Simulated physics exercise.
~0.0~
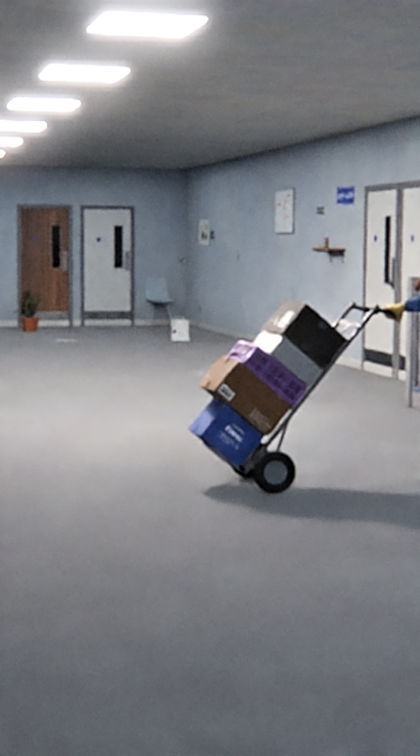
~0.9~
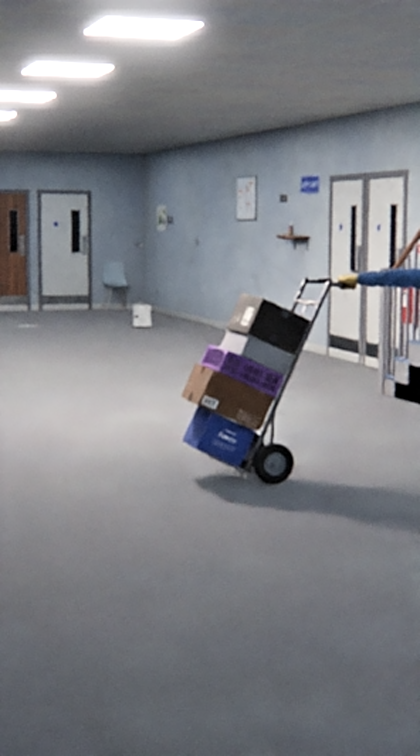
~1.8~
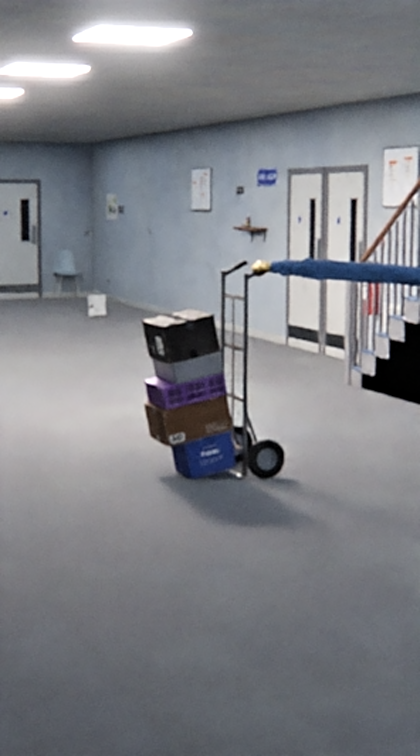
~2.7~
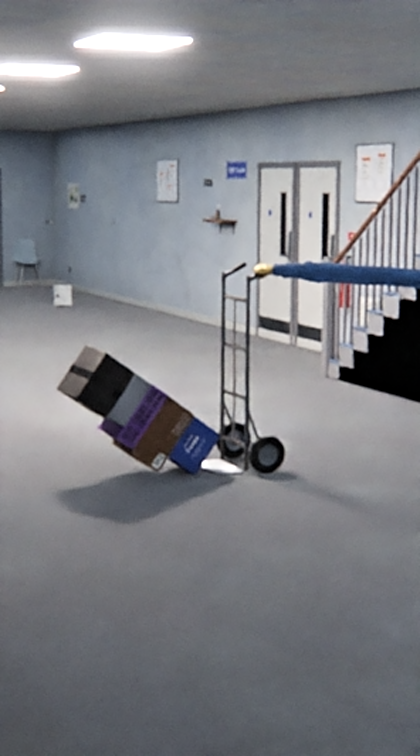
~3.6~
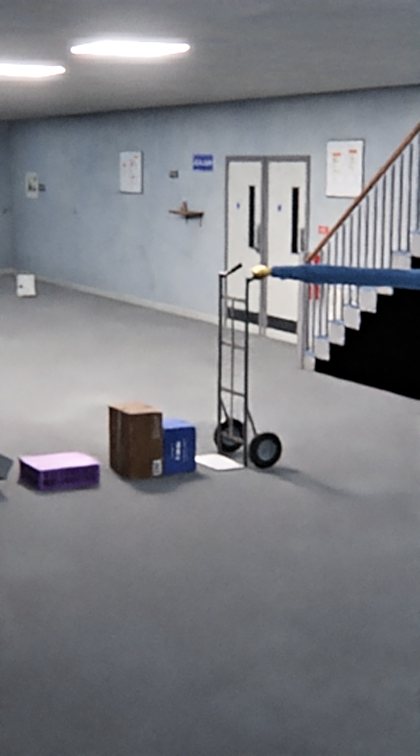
In a wide grey lobby with pale blue walls, a blue-sleeved arm holds a tilted hand truck stacked with a blue box, a brown box, a purple crate, a grey tote and a black box. The arm swings the truck upright, and the untied stack begins to lean away to the left. As the truck stands still, the whole column tips over towards the floor. The upper items spill off to the left, and the brown box drops off as well. Finally, the blue box lies on its side near the plate, beside the toppled brown box, with the purple crate farther left, the grey tote barely visible at the edge and the black box out of view.
